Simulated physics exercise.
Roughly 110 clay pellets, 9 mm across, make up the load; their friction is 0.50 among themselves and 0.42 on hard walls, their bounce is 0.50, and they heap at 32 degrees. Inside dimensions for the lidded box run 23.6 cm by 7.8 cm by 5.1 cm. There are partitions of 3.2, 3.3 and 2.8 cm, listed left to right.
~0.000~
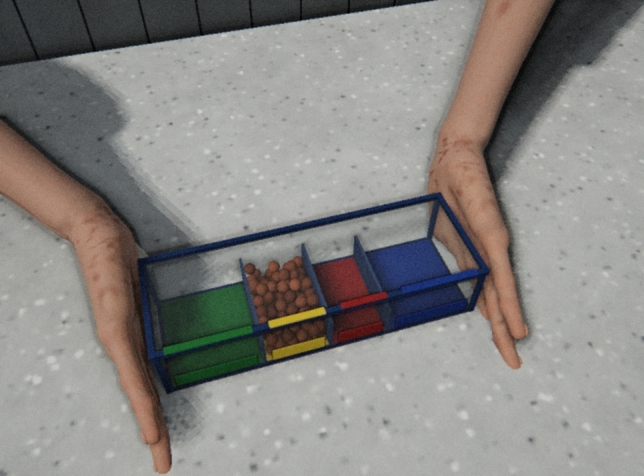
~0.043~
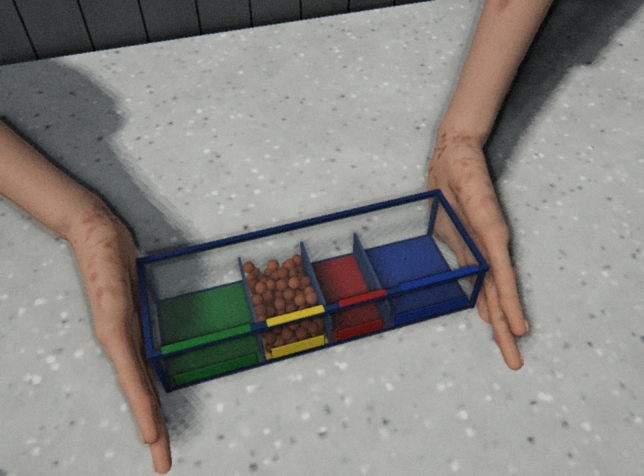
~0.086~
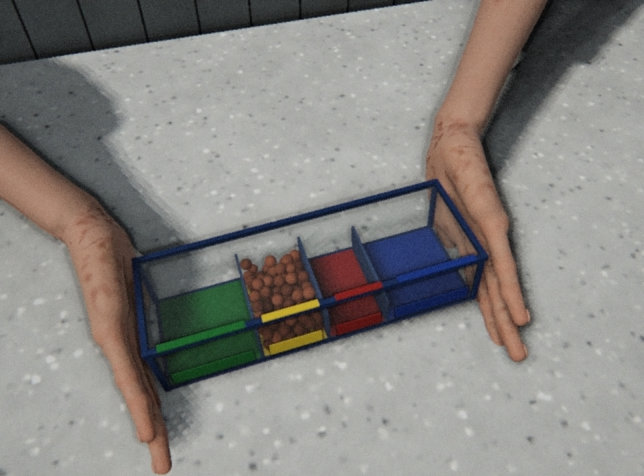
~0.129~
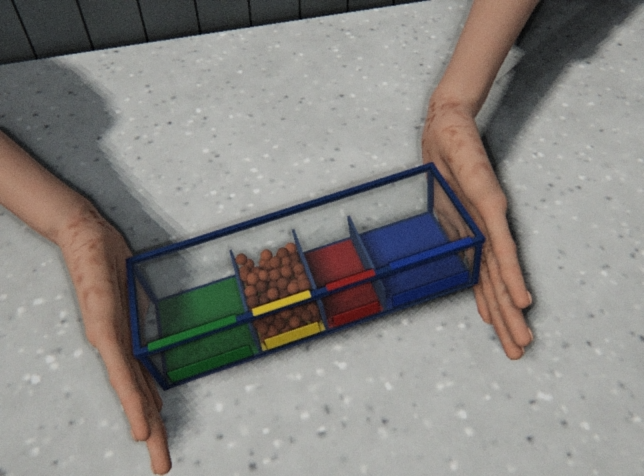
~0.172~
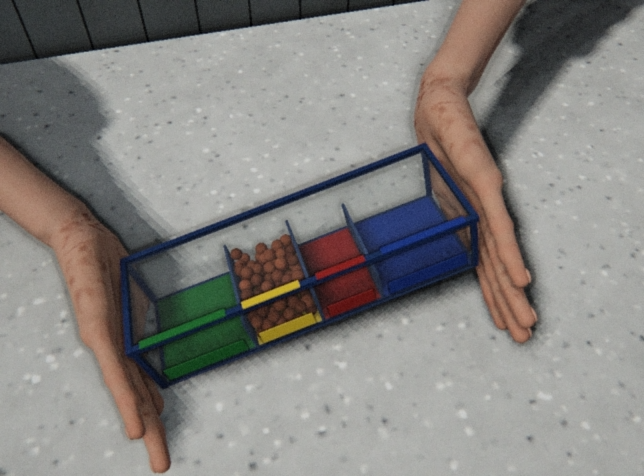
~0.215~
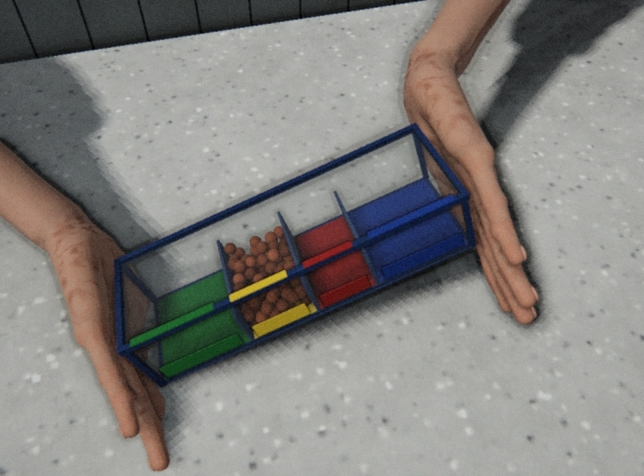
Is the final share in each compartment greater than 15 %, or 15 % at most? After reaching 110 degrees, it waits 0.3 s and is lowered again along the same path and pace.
Red: 15 % at most, blue: 15 % at most, green: Greater than 15 %, yellow: Greater than 15 %.
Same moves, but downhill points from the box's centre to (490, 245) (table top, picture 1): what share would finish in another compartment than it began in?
That would be close to 60 per cent.
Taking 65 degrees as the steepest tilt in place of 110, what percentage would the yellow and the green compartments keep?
In per cent, yellow gets 85 and green gets 15.
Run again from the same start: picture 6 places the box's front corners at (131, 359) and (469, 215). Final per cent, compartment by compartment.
Red 0 %, blue 0 %, green 60 %, yellow 40 %.
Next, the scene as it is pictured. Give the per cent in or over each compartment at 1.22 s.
Red 0 %, blue 0 %, green 40 %, yellow 60 %.
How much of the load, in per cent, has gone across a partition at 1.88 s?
Some 45 percent.
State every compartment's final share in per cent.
Red: 0%; blue: 0%; green: 45%; yellow: 55%.
After 1.22 s, tilt 110 degrees; green 40 %, yellow 60 %.
After 1.88 s, tilt 58 degrees; green 45 %, yellow 55 %.
After 2.59 s, tilt 0 degrees; green 45 %, yellow 55 %.
By 3.2 s all is still; red 0 %, blue 0 %, green 45 %, yellow 55 %.
